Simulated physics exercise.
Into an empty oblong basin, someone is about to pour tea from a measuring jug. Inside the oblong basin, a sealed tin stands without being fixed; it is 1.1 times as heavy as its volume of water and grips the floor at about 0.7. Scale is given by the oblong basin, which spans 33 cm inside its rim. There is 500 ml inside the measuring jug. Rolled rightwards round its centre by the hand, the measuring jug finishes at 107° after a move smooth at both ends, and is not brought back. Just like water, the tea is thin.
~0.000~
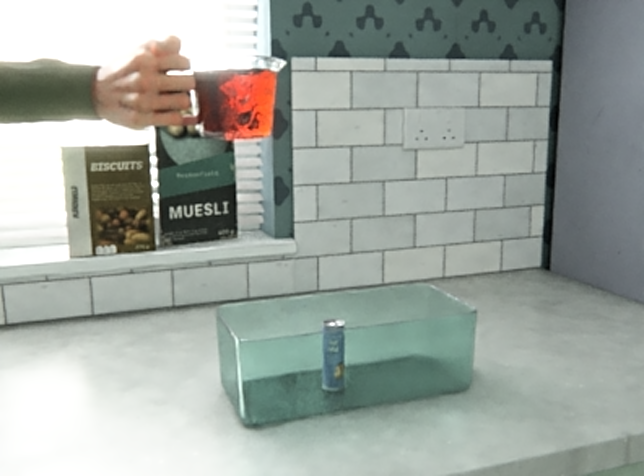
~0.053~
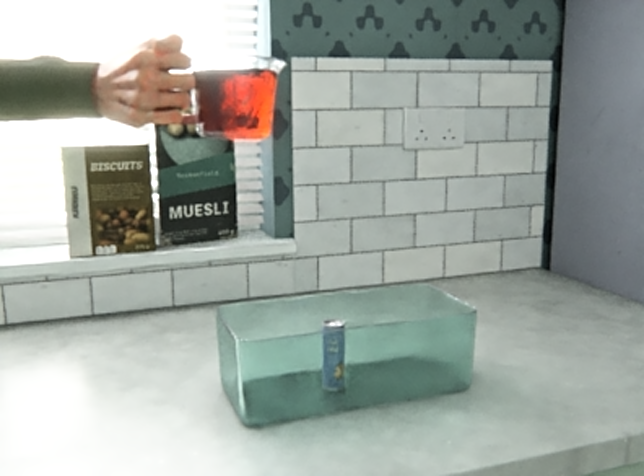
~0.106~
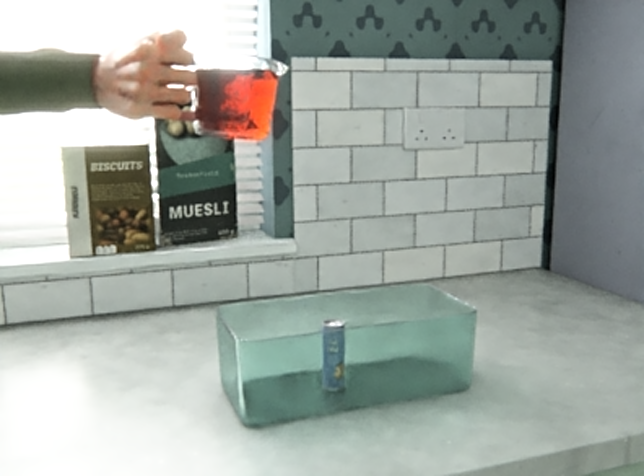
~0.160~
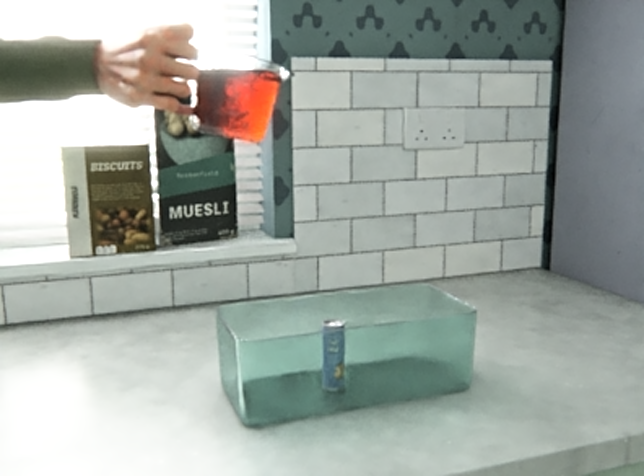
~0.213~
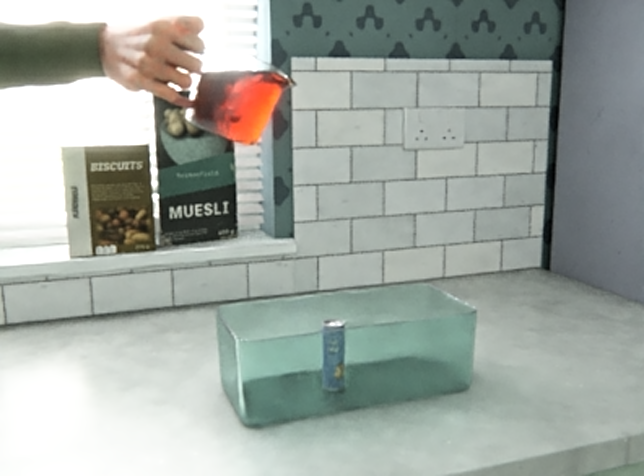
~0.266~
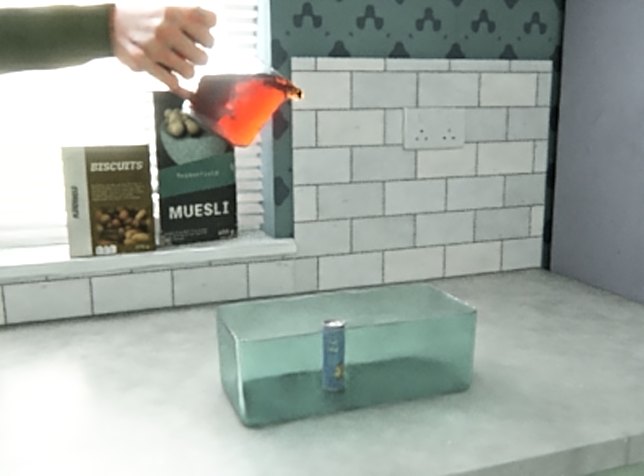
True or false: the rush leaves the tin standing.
True.
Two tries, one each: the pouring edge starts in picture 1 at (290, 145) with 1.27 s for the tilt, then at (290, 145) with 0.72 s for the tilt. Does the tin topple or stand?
First it stays on its base; then it tips over.
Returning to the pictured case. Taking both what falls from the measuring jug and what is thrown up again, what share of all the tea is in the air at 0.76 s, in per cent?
28 per cent, roughly.
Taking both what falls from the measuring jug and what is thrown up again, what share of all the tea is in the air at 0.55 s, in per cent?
About 50 per cent.
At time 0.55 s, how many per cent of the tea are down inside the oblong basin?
About 10%.
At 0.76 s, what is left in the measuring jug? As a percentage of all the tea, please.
Share remaining: Approx. 5 %.
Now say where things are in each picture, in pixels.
In the first frame, it leans 0°; its right rim is at (288, 61); the tea meets the walls at (191, 71) and (273, 71); the oblong basin's rim runs from (226, 325) to (452, 298); the tin's top is at (333, 326).
In the second frame, it leans 1°; its right rim is at (289, 63); the tea meets the walls at (191, 70) and (273, 72).
In the third frame, it leans 6°; its right rim is at (291, 67); the tea meets the walls at (193, 69) and (274, 73).
In the fourth frame, it leans 13°; its right rim is at (294, 75); the tea meets the walls at (196, 70) and (280, 76).
In the fifth frame, it leans 21°; its right rim is at (297, 85); the tea meets the walls at (198, 74) and (288, 79).
In the sixth frame, it leans 32°; its right rim is at (298, 97); the tea meets the walls at (198, 78) and (290, 89); 2 per cent is over the edge.
By 0.55 s the tilt is 93° and 41 per cent is still to pour; the tin stands where it began.
By 0.76 s the tilt is 107° and 5 per cent is still to pour; the tin stands where it began.
By 0.98 s the tilt is 107° and 0 per cent is still to pour; the tin stands where it began.
By 1.22 s the tilt is 107° and 0 per cent is still to pour; the tin stands where it began.
At rest the tin stands where it began.
